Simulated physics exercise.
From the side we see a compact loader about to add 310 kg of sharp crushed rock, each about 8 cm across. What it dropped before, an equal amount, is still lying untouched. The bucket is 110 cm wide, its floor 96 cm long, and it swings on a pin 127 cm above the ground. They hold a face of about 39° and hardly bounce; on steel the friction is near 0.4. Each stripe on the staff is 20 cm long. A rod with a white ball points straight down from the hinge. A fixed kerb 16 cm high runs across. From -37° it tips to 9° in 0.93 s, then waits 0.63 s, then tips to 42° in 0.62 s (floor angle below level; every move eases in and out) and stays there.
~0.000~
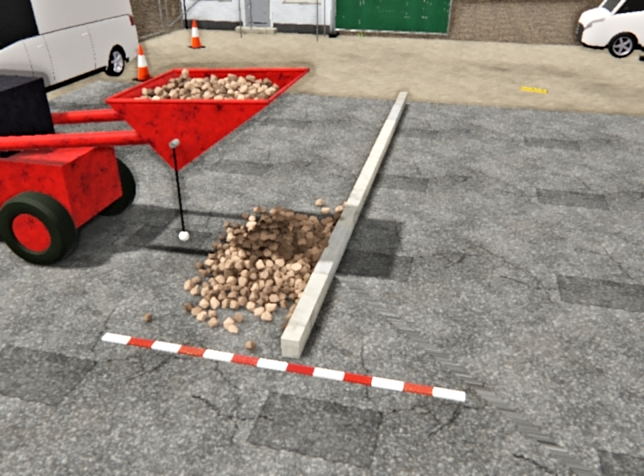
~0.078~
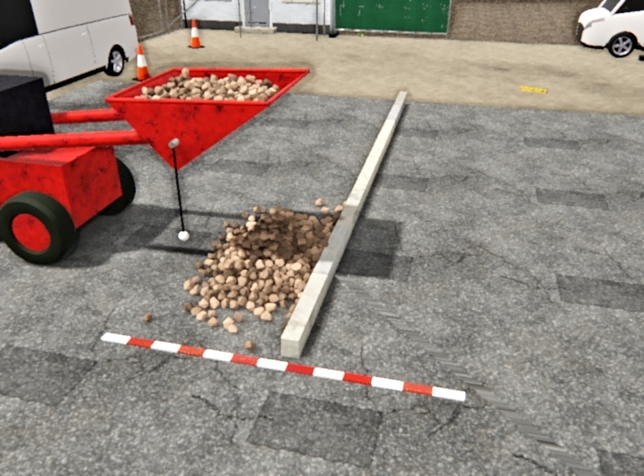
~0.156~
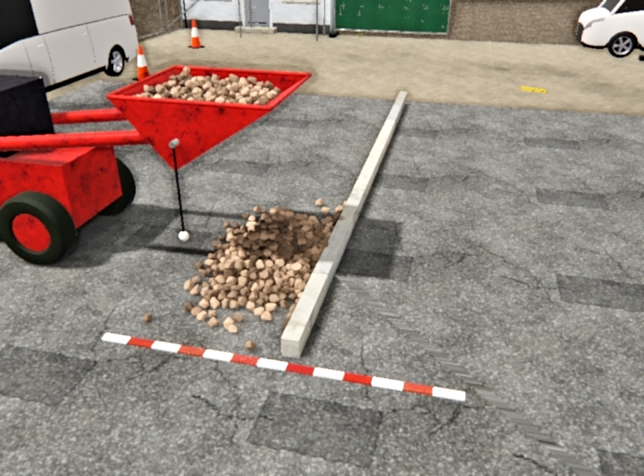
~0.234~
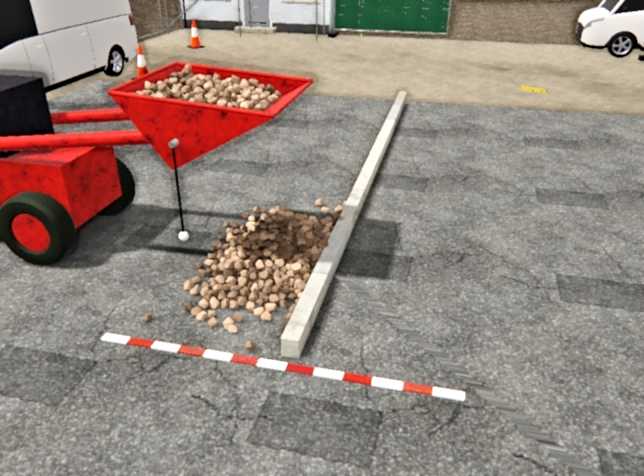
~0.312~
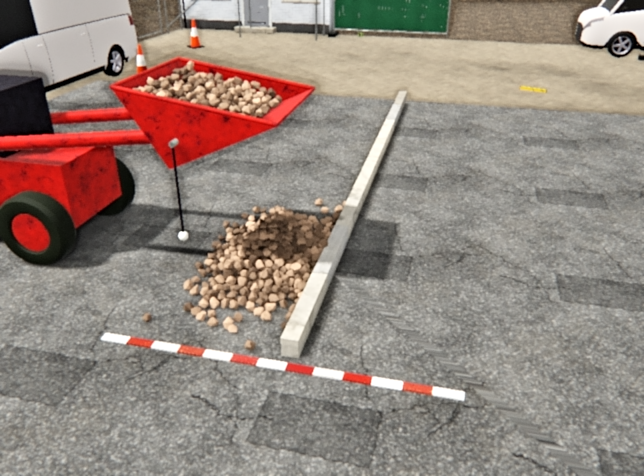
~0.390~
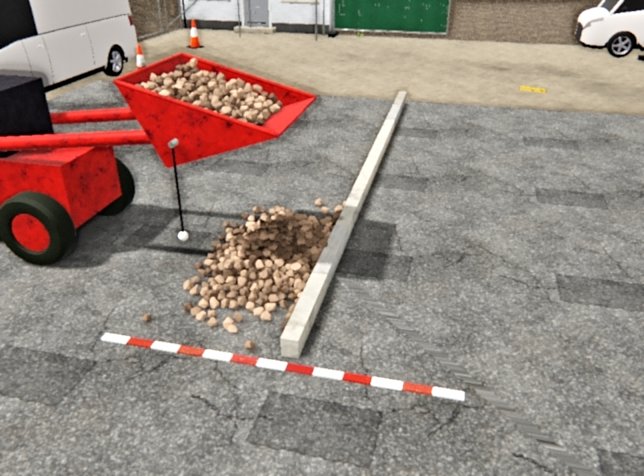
A red loader's raised bucket, filled with brownish stones, starts nearly still, then slowly tilts so that its front edge dips a little lower. The stones inside shift slightly and show more fully, while the heap beside the pale kerb and the red-and-white staff stay unchanged.
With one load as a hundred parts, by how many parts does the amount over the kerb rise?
Some 19 per cent is added.
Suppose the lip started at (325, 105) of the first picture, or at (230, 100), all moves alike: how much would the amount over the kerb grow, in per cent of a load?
Near 90 per cent from the first place, 5 from the second.
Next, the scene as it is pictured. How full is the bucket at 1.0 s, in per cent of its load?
It holds some 100 per cent.
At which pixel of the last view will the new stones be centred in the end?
Near (306, 248).
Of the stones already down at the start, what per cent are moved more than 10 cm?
Roughly 0 per cent of them.
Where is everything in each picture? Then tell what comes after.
The first picture shows lip at (269, 102), floor tilted -37°, highest stones at (227, 82). The earlier load is highest near (261, 235), 24 cm above ground level, 100 % on this side of the kerb.
The second picture shows lip at (270, 104), floor tilted -36°, highest stones at (227, 82); the stones move at 0.1 m/s on average.
In the third picture, the bucket is at -34°, its lip at (272, 109); the top of the load is at (206, 80); the stones move at 0.2 m/s on average.
In the fourth picture, the bucket is at -30°, its lip at (274, 116); the top of the load is at (183, 78); the stones move at 0.2 m/s on average.
In the fifth picture, the bucket is at -25°, its lip at (277, 125); the top of the load is at (179, 75); the stones move at 0.3 m/s on average.
In the sixth picture, the bucket is at -19°, its lip at (279, 136); the top of the load is at (182, 71); the stones move at 0.3 m/s on average.
After 0.7 s the floor is at 2°; in per cent of one load, 100 in the bucket, 100 on this side of the kerb; the foremost stones are at (325, 245).
After 1.0 s the floor is at 9°; in per cent of one load, 100 in the bucket, 100 on this side of the kerb; the foremost stones are at (326, 244).
After 2.6 s the floor is at 42°; in per cent of one load, 17 in the bucket, 181 on this side of the kerb, 2 over the kerb; the foremost stones are at (345, 248).
After 5.3 s the floor is at 42°; in per cent of one load, 0 in the bucket, 181 on this side of the kerb, 19 over the kerb; the foremost stones are at (431, 274). Net gain over the kerb, 19.
